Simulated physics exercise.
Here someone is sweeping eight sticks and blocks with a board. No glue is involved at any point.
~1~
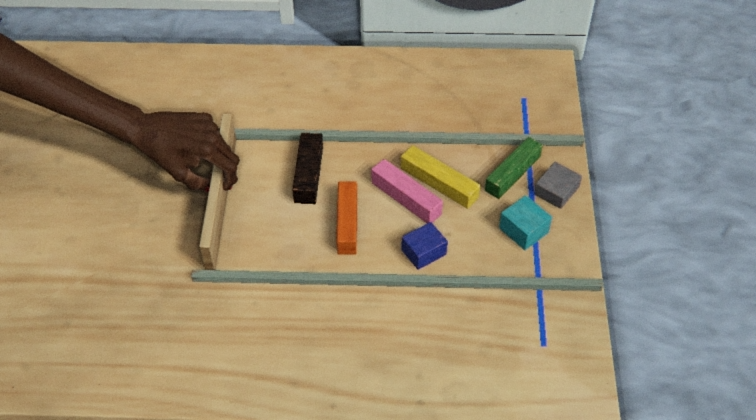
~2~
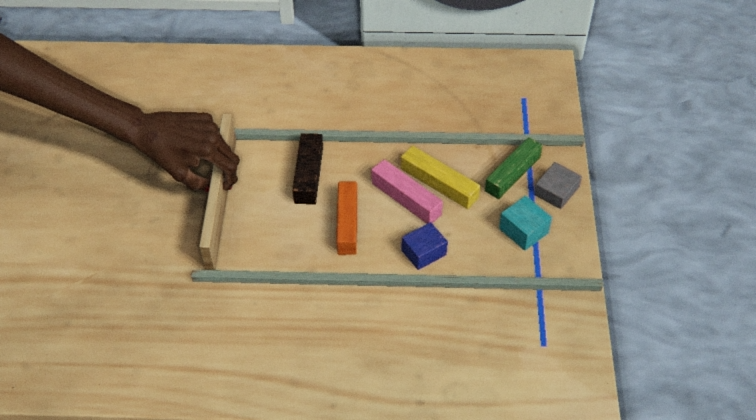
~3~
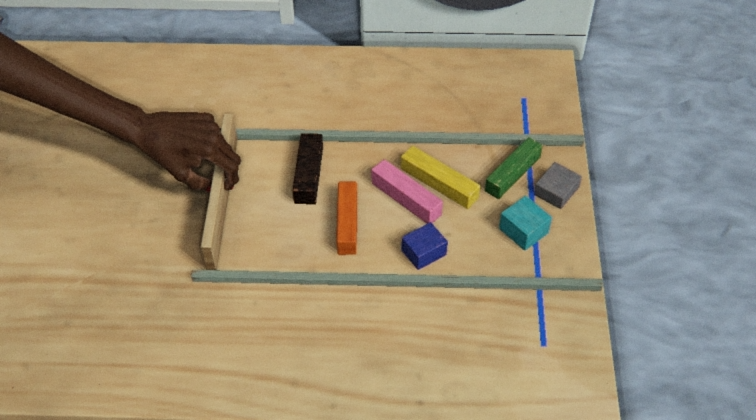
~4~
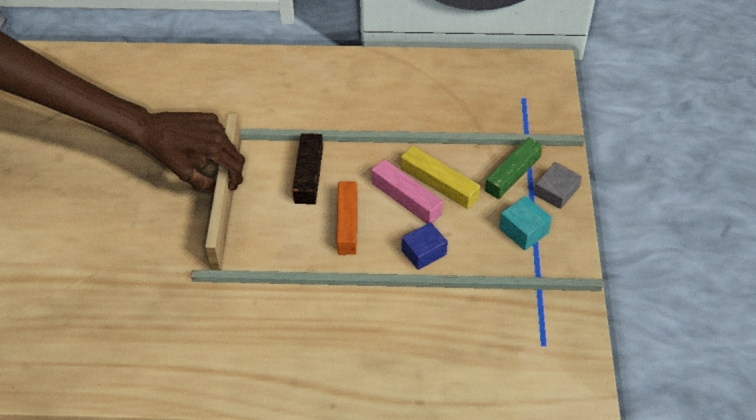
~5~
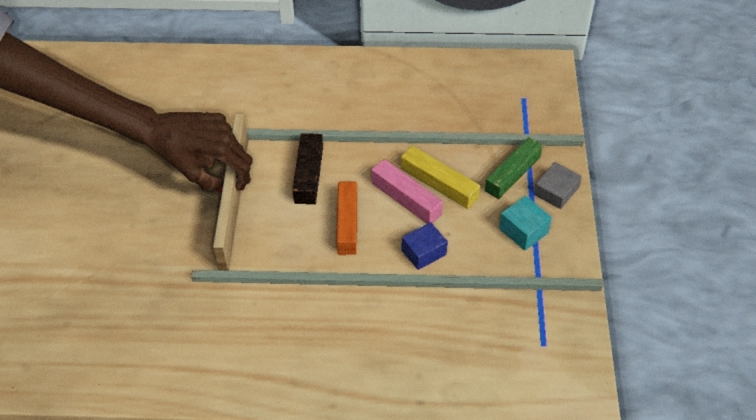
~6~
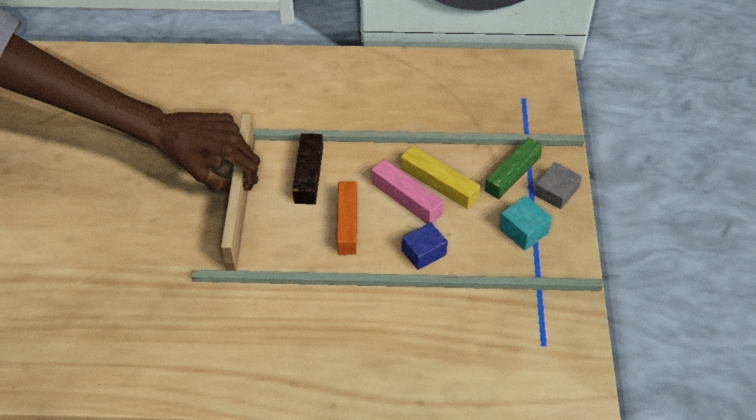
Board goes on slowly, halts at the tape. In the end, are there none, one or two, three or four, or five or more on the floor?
There are three or four on the floor.
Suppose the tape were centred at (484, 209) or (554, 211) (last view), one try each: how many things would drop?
0 and 5 down on the floor.
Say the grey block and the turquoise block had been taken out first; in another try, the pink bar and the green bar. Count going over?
Counts - first: 1; second: 1.
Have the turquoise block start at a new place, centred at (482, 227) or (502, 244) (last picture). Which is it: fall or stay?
The turquoise block: Plunges, then plunges.
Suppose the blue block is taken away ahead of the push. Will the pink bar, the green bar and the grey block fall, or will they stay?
Outcome for the pink bar: It stays; for the green bar: It drops; for the grey block: It drops.
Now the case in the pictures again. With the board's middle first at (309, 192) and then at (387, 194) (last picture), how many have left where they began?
Up to then 1, and up to the other point 5.
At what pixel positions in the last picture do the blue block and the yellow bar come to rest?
The first one ends at (581, 257), the second at (583, 171).
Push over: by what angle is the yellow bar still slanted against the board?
Roughly 30 degrees.
Soon after, none off yet; grey block at rest near (558, 186); turquoise block at rest near (525, 223); green bar at rest near (514, 168).
In the end, the number that fall off is three or four; gone, green bar, turquoise block and grey block.
